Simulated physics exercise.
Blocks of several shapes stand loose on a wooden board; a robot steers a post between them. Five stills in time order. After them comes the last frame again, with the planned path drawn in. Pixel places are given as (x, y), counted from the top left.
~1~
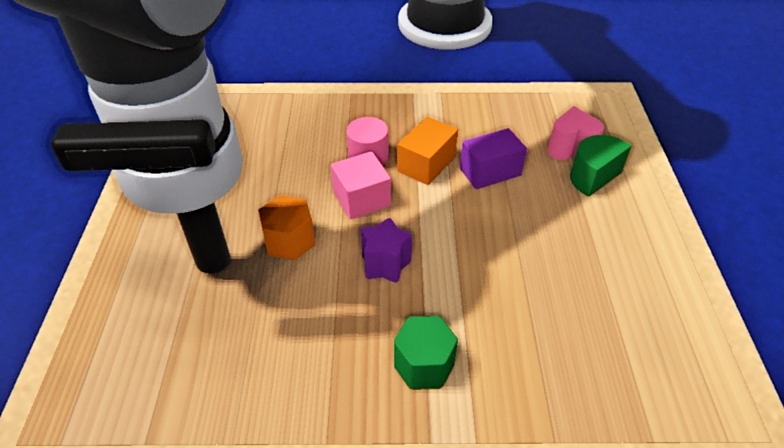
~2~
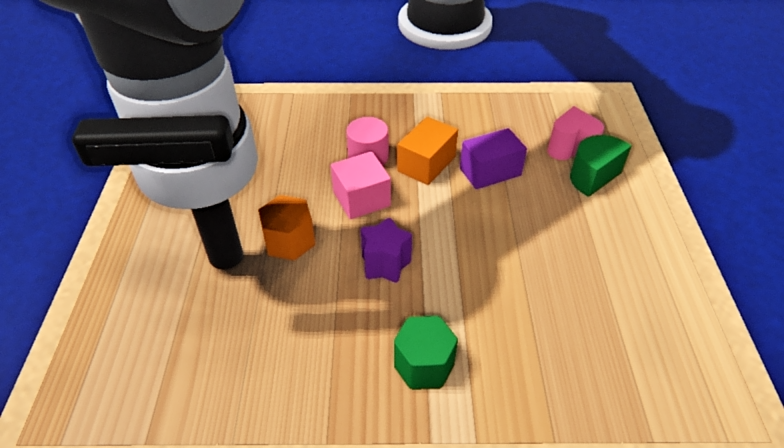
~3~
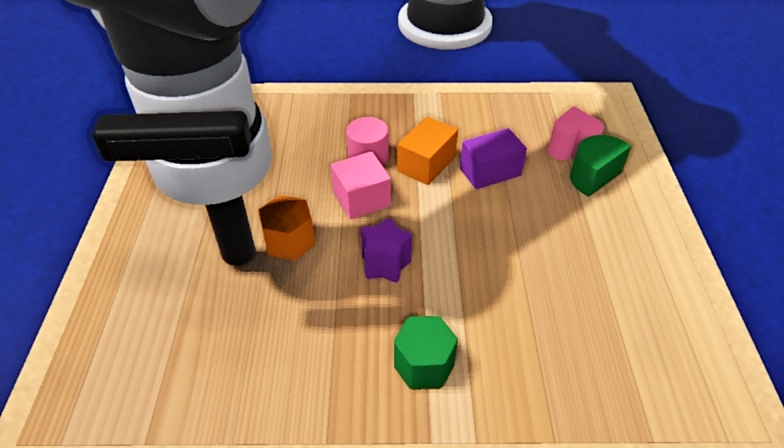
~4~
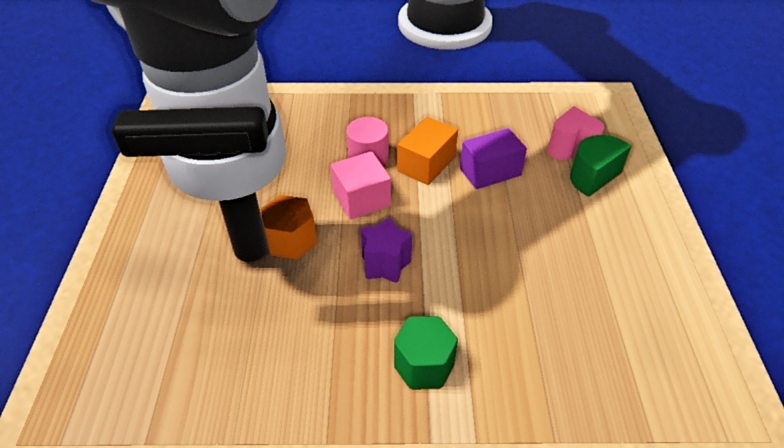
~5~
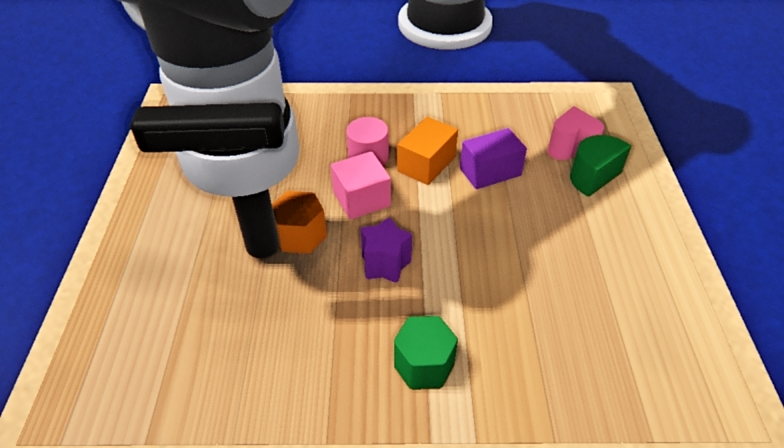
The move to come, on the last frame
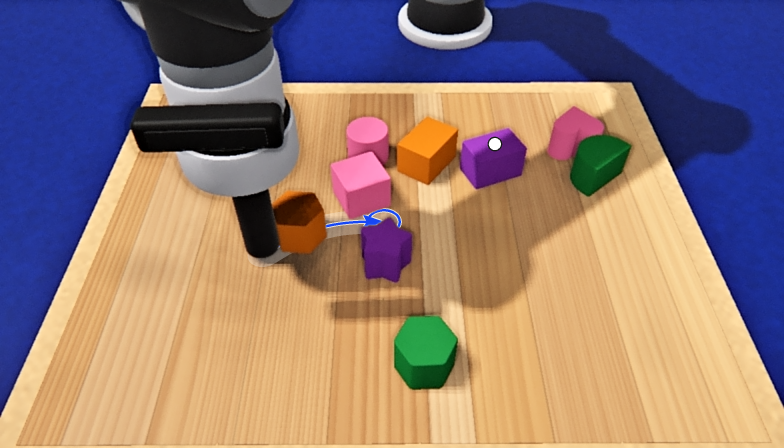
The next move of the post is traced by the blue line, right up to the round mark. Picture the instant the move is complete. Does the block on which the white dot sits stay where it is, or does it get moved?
That block will keep its spot.
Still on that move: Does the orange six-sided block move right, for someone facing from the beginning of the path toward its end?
I expect not.
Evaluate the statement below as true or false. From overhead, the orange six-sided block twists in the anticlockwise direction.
True - the claim holds.
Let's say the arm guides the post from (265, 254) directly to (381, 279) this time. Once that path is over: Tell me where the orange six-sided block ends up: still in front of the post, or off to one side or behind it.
The block gets away.
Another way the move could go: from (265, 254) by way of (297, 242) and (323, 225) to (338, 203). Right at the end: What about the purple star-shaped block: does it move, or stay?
From what I can tell, it will keep its place.
Path on the board, from (265, 254) via (302, 234) and (342, 223), ending at (384, 222); the dot is on the purple rectangular block.
What follows on the original path. One third of the way, post (302, 226); orange six-sided block (333, 188); pink square block (370, 165).
Two thirds of the way, post (343, 215); orange six-sided block (369, 175), turned 20° anticlockwise; pink square block (394, 148), turned 20° anticlockwise; orange rectangular block (437, 131), turned 10° clockwise.
At the end, post (384, 214); orange six-sided block (402, 170), turned 45° anticlockwise; pink square block (408, 140), turned 45° anticlockwise; orange rectangular block (450, 116), turned 20° clockwise; purple rectangular block in place.
